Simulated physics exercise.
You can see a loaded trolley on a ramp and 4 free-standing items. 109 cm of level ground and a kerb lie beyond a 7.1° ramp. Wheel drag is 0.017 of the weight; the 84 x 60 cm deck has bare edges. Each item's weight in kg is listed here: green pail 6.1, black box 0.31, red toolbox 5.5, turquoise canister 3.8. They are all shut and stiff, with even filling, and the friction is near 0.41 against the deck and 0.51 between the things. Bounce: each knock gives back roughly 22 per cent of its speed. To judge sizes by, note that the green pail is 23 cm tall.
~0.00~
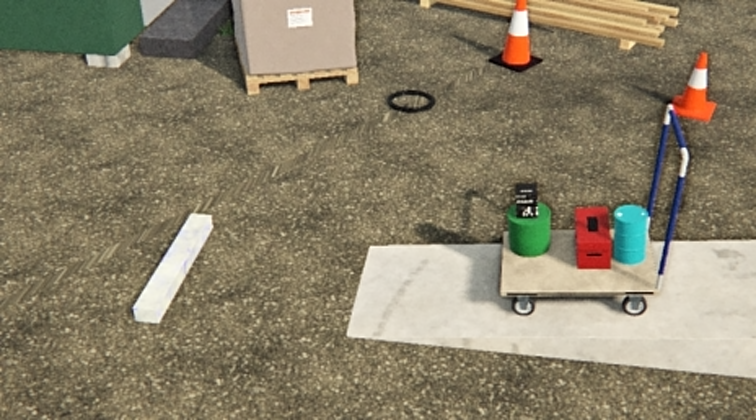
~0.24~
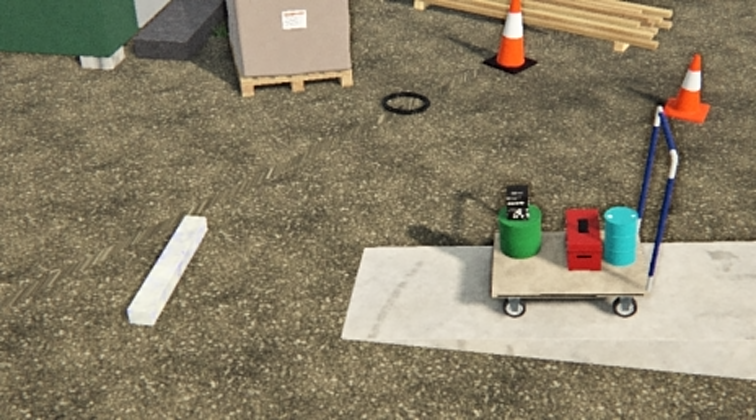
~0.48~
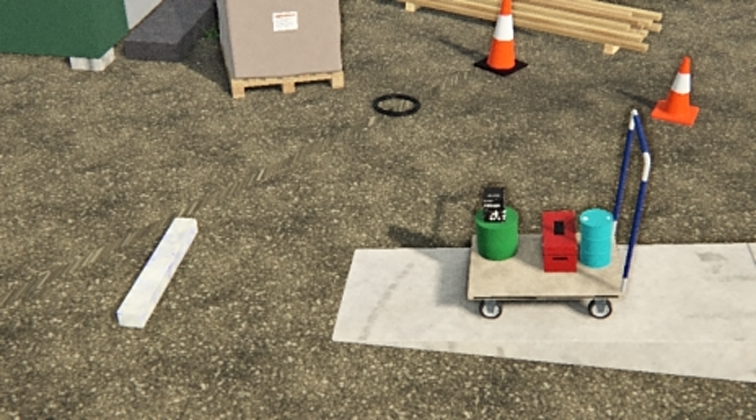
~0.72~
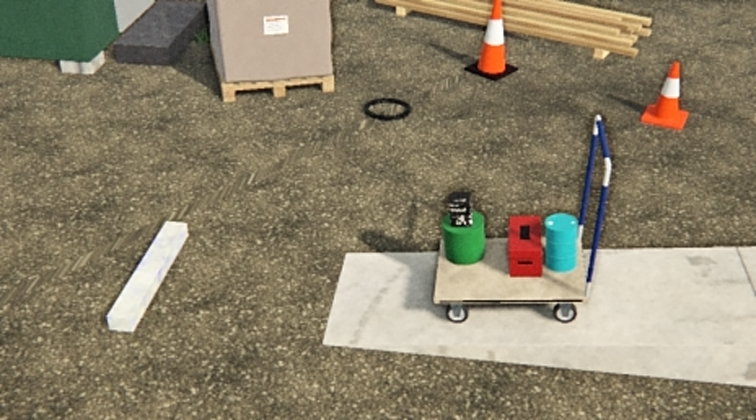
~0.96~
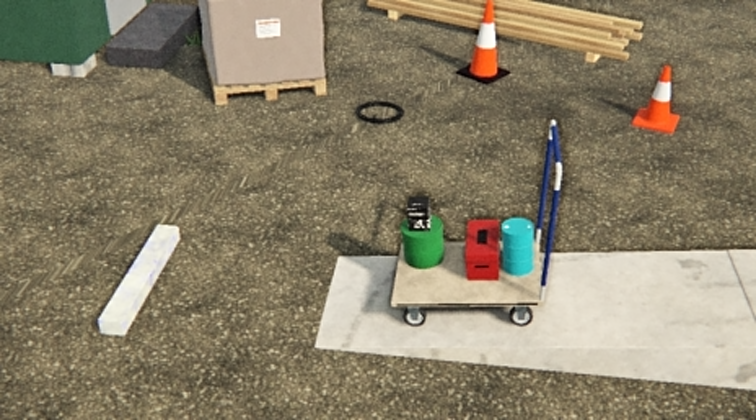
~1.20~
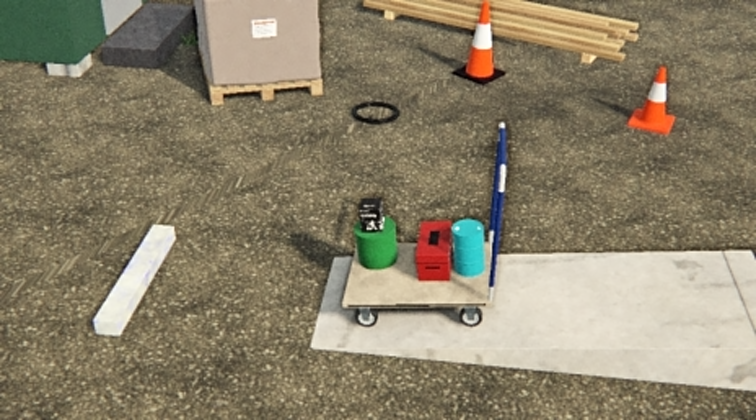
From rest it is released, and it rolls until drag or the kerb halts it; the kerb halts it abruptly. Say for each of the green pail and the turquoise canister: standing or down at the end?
Outcome: Green pail: Fallen; turquoise canister: Standing.
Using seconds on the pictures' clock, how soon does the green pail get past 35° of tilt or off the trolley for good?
Time: Approximately 2.2 s.
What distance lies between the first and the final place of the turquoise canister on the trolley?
Start to finish, roughly 26 cm.
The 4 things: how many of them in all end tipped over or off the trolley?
Count: 2.
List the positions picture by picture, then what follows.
In the first picture, 198 cm left to run; green pail (529, 230); turquoise canister (630, 235).
In the second picture, 196 cm left to run; black box (518, 203); red toolbox (583, 240).
In the third picture, 189 cm left to run; black box (494, 205); red toolbox (559, 242).
In the fourth picture, 175 cm left to run; black box (461, 210); red toolbox (525, 246).
In the fifth picture, 155 cm left to run; black box (419, 214); red toolbox (483, 250).
In the sixth picture, 130 cm left to run; green pail (376, 243); turquoise canister (469, 249).
After 1.80 s, 43 cm left to run.
After 2.20 s, trolley at the kerb; green pail moved 13 cm near (144, 229); turquoise canister moved 13 cm near (227, 243); black box moved 13 cm.
After 2.40 s, trolley at the kerb; green pail and black box now off the trolley; turquoise canister moved 26 cm near (207, 241); red toolbox moved 26 cm.
After 2.60 s, trolley at the kerb; turquoise canister moved 26 cm near (205, 241); red toolbox moved 26 cm.
In the end (2.9 s), off the trolley and tipped over, green pail; off the trolley but upright, black box; not toppled but over 10 cm from the start, red toolbox and turquoise canister. At the end, from the last picture's camera, green pail near (96, 250), turquoise canister near (205, 241).
